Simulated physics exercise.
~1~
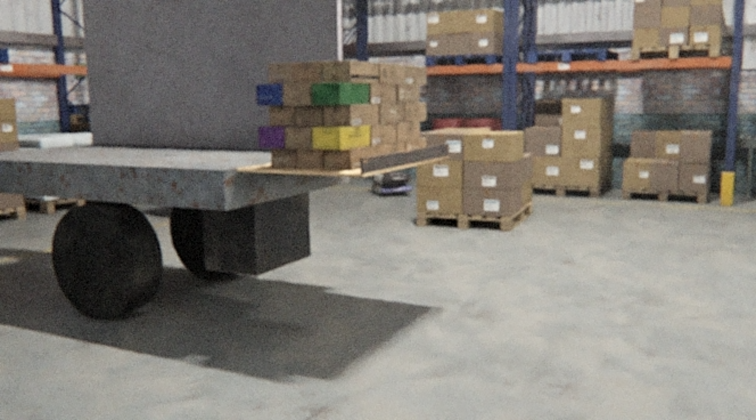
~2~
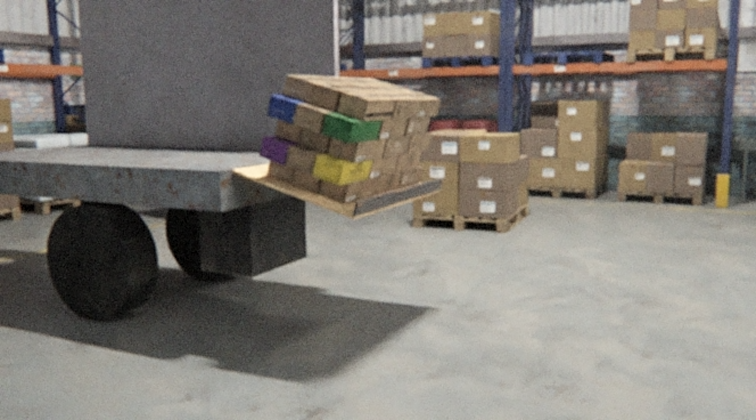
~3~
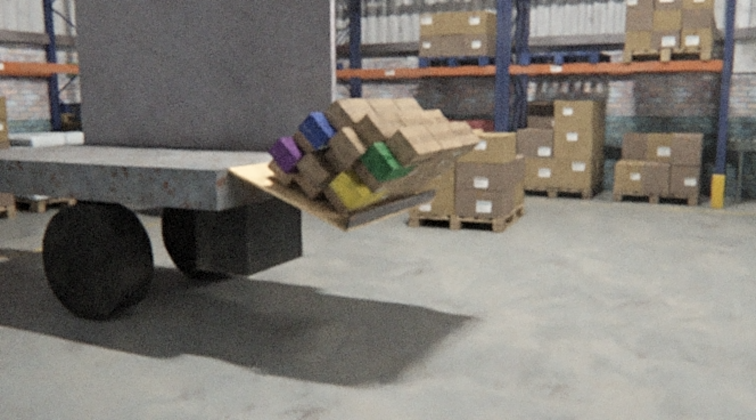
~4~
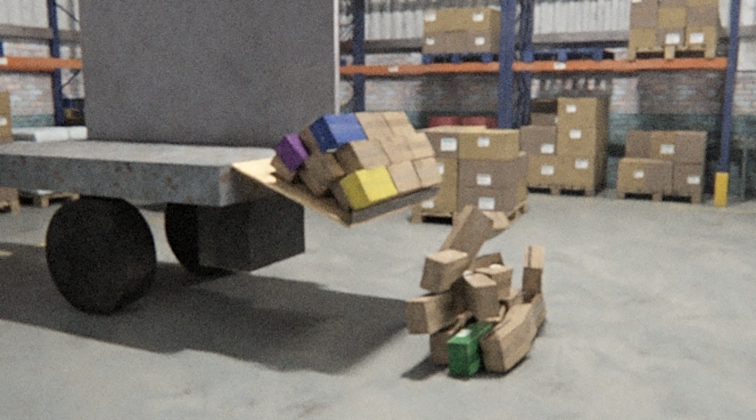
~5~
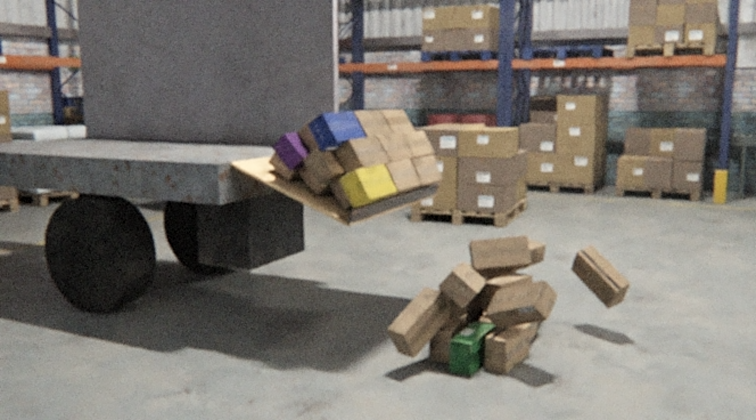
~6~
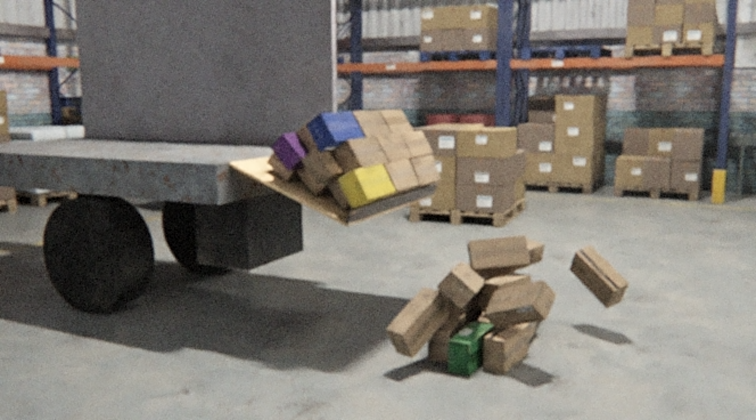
The video shows a stack of boxes on a lorry's tail lift in a warehouse as the platform droops and the boxes tip and slide outward. Several, including the green one, tumble to the floor in a heap, while the blue, yellow and purple boxes stay aboard, tilted.
